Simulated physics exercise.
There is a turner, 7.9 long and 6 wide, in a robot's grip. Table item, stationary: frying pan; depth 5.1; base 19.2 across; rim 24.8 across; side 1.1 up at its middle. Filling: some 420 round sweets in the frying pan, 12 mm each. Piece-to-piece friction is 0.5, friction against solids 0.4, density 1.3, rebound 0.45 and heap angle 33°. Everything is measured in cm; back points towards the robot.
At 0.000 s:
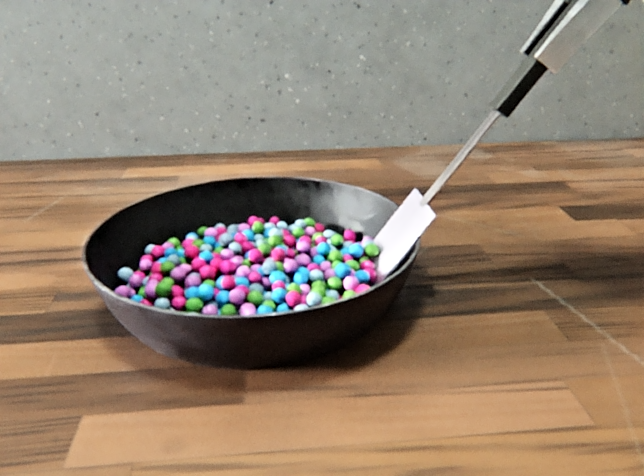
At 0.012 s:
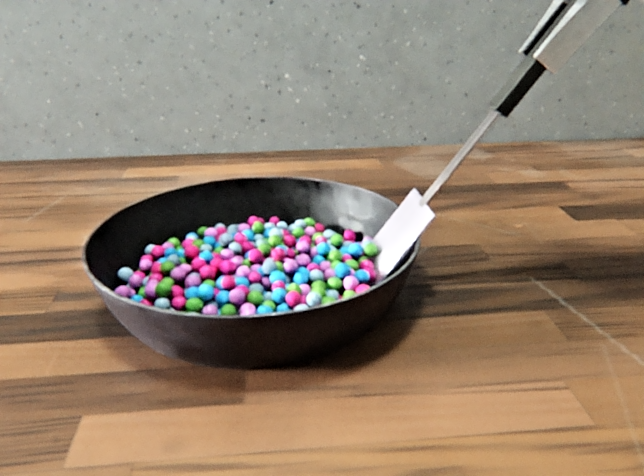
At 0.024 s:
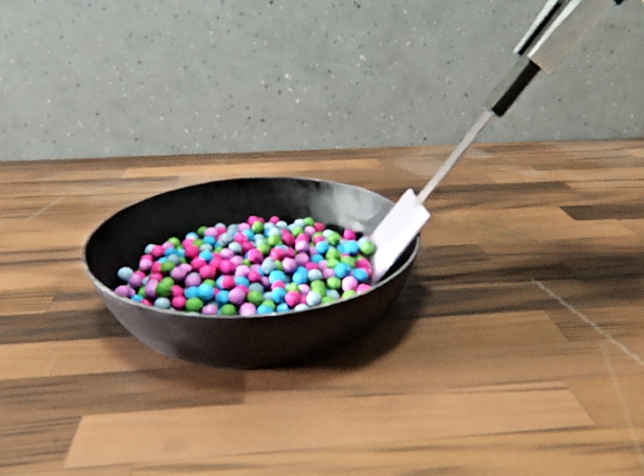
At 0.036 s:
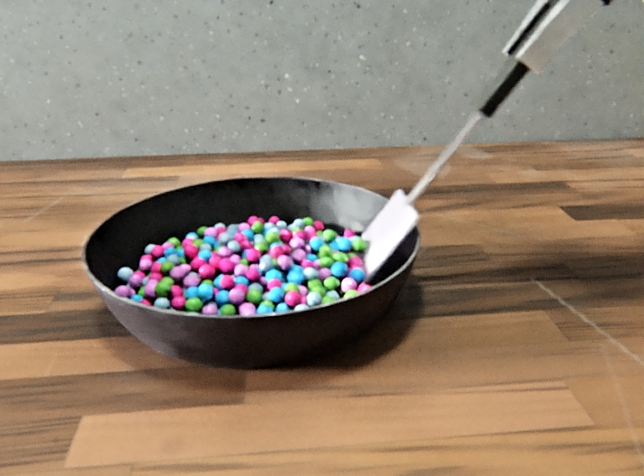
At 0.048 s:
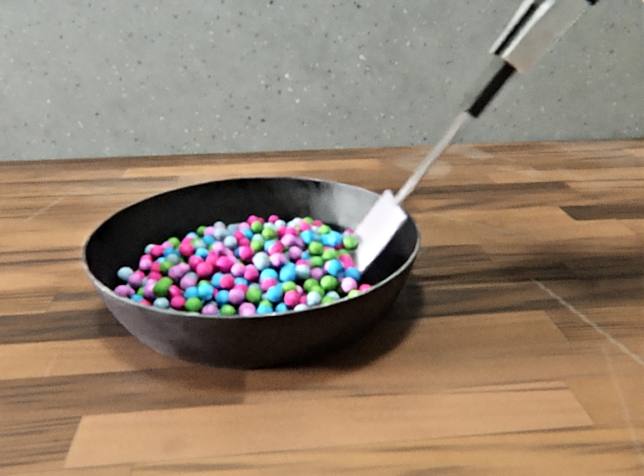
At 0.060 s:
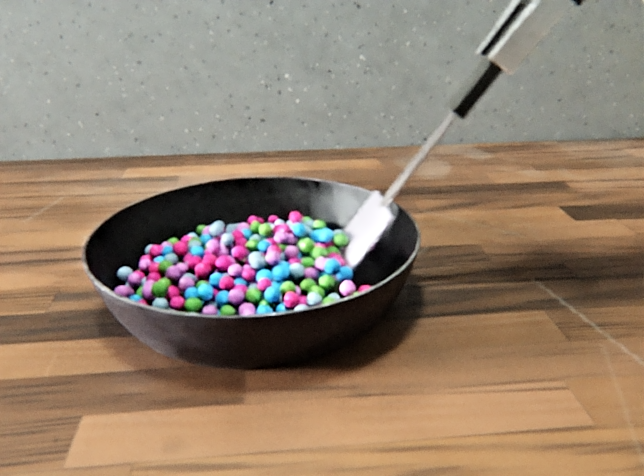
A white turner slides left through the colourful round sweets in a dark frying pan.
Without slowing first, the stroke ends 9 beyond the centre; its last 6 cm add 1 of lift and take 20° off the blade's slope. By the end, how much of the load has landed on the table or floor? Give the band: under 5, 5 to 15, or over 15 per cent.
Under 5 per cent.
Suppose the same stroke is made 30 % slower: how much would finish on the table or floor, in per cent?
I'd expect near 0 per cent.
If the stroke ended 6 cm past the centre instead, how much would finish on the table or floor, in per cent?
Changed stop: Approx. 0 %.
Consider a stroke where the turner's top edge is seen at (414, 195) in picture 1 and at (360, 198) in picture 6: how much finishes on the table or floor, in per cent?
Roughly 10 percent ends up there.
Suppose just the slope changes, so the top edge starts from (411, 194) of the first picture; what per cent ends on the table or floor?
Near 5 in a hundred.
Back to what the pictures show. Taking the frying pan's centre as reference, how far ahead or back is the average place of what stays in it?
About 3.5 centimetres ahead.
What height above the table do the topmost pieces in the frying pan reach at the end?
Height at rest: Roughly 6.0 cm.
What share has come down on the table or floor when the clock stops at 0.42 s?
It works out to about 2 in a hundred.
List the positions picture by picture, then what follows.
The first frame shows turner top edge at (426, 202), sloping 54°; upper third of the load around (264, 264), from x 120 to 380, top at y 220; 424 in the frying pan.
The second frame shows turner top edge at (425, 202), sloping 54°; upper third of the load around (264, 264), from x 120 to 380, top at y 220.
The third frame shows turner top edge at (419, 202), sloping 54°; upper third of the load around (267, 264), from x 120 to 380, top at y 220.
The fourth frame shows turner top edge at (409, 202), sloping 54°; upper third of the load around (270, 262), from x 120 to 380, top at y 220.
The fifth frame shows turner top edge at (397, 203), sloping 54°; upper third of the load around (270, 258), from x 120 to 380, top at y 220.
The sixth frame shows turner top edge at (384, 203), sloping 54°; upper third of the load around (266, 258), from x 120 to 380, top at y 220; 424 in the frying pan.
By 0.12 s, sloping 54°, highest piece 6 above the table; 424 in the frying pan.
By 0.18 s, sloping 48°, highest piece 8 above the table; 424 in the frying pan.
By 0.42 s, sloping 34°, highest piece 6 above the table; 412 in the frying pan, 10 on the table or floor, 2 on the blade or in flight.
By 1.47 s, sloping 34°, highest piece 5 above the table; 411 in the frying pan, 13 on the table or floor.
Final count, 411 in the frying pan, 13 on the table or floor. That is 3 % on the table or floor.
